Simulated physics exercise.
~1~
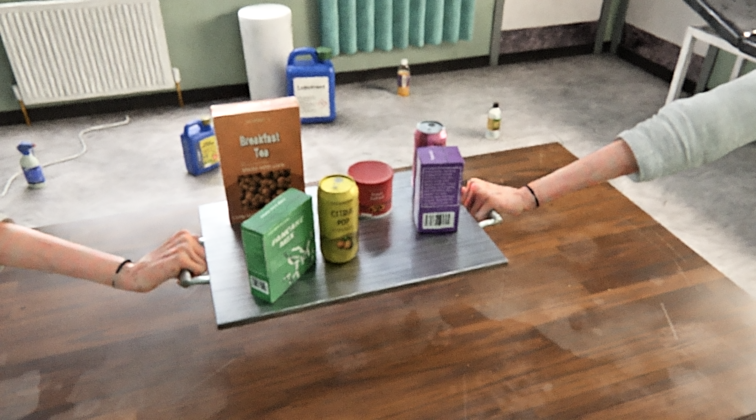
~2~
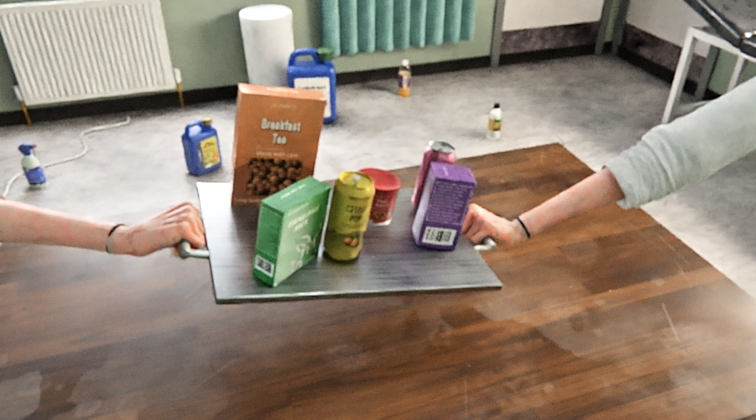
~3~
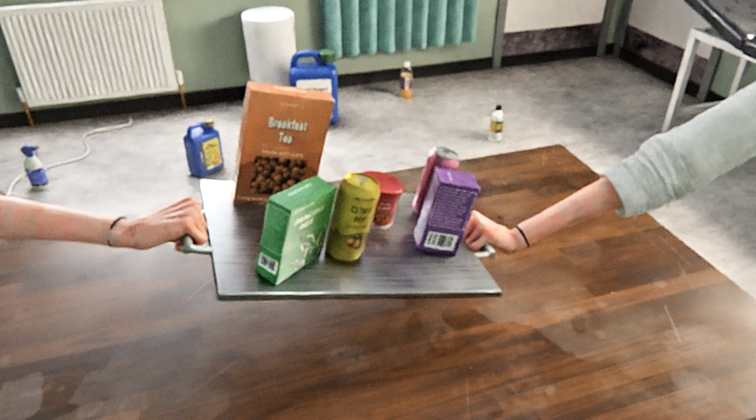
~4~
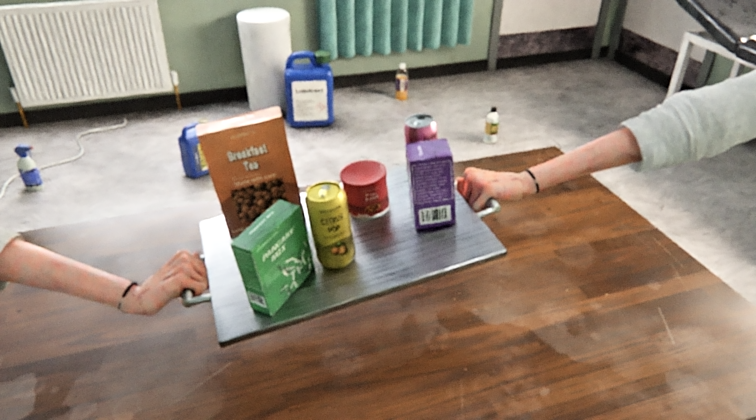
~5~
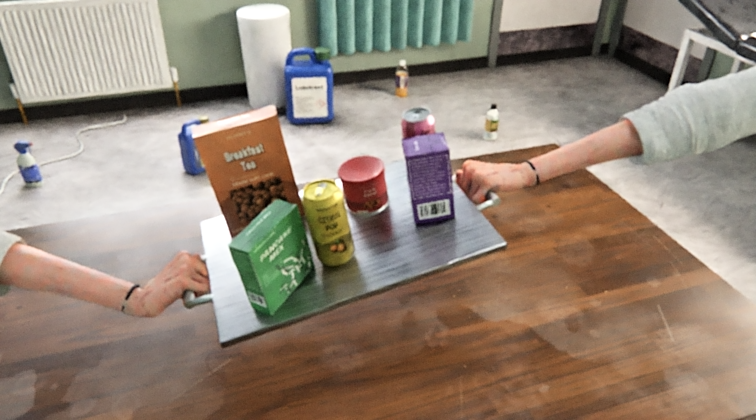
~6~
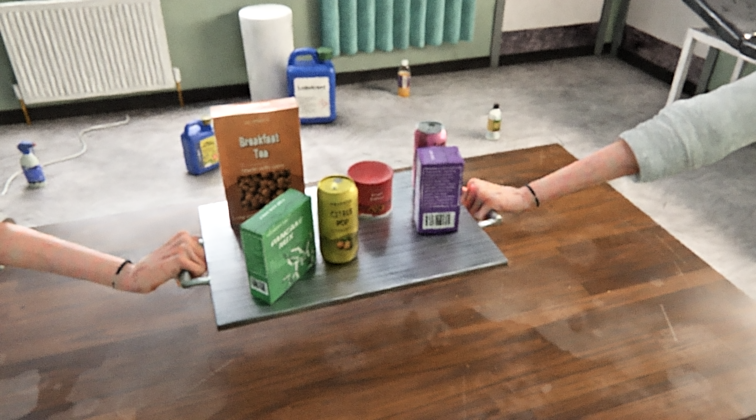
A tray of boxes, cans and a red tin, held by two hands above a wooden table, tilted down to the right, then down to the left, and came back to about level with everything still standing on it.
